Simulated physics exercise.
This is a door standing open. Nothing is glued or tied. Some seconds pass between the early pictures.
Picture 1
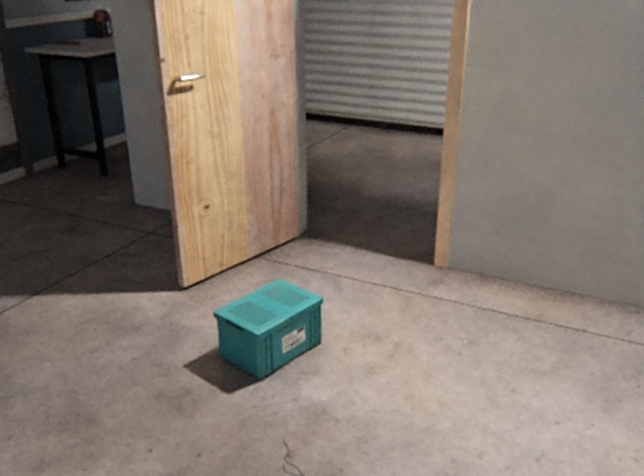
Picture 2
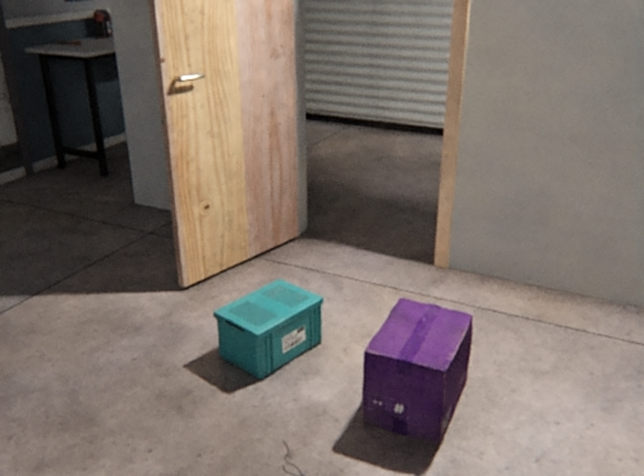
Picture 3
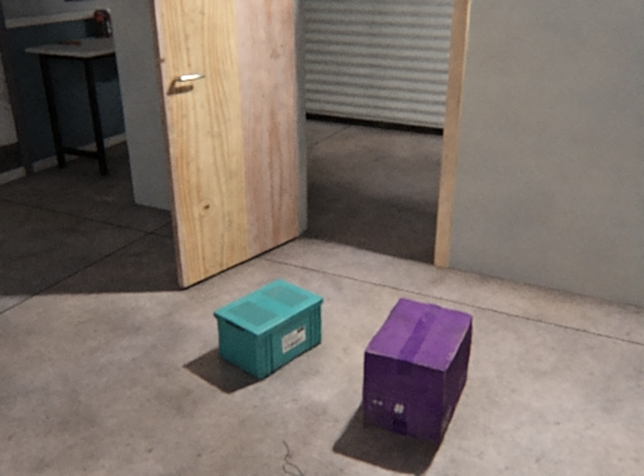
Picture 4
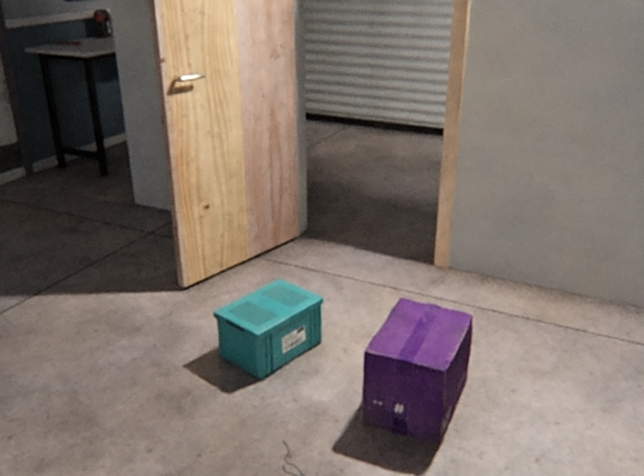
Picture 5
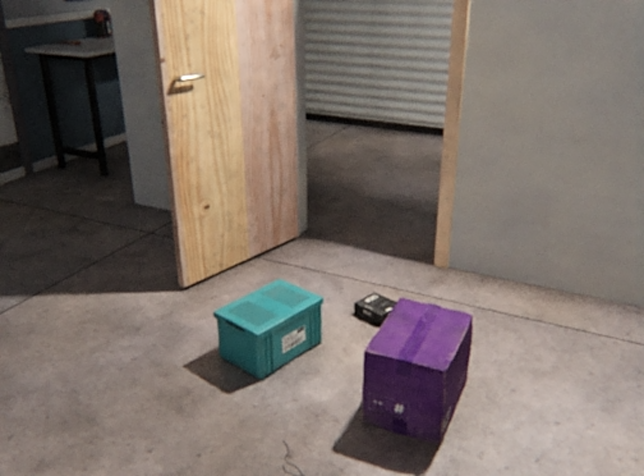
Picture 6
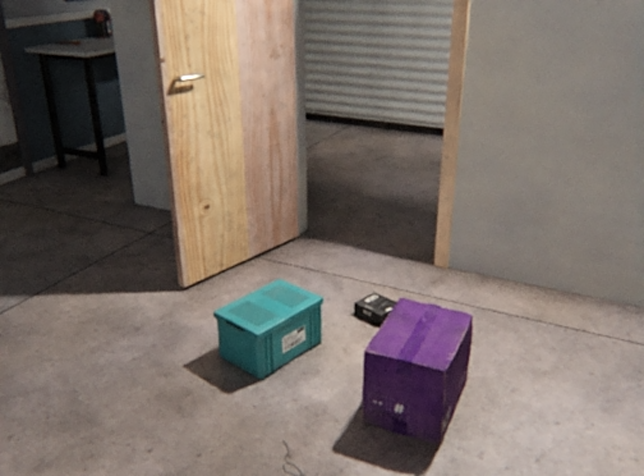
In a dim room with a bare concrete floor, seen from a raised, unmoving viewpoint, a pale wooden door stands wide open onto a space with a ribbed metal shutter. A lidded turquoise tote sits on the floor before the door, with a dark table back at left. A purple box appears to its right, then a small black box shows behind them, while the door stays still.
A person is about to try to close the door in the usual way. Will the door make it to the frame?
As it turns out, it reaches the frame.
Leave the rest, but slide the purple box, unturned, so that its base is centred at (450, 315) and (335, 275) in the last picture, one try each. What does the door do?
First try: It shuts; second try: It is blocked.
Then, 0.70 s later than the last frame, door 84° open.
Then, 1.30 s later than the last frame, door 49° open.
Then, 1.80 s later than the last frame, door 18° open.
When it is over, door 0° open; all 3 as before. End places, in pixels of the last picture, black box near (377, 309).
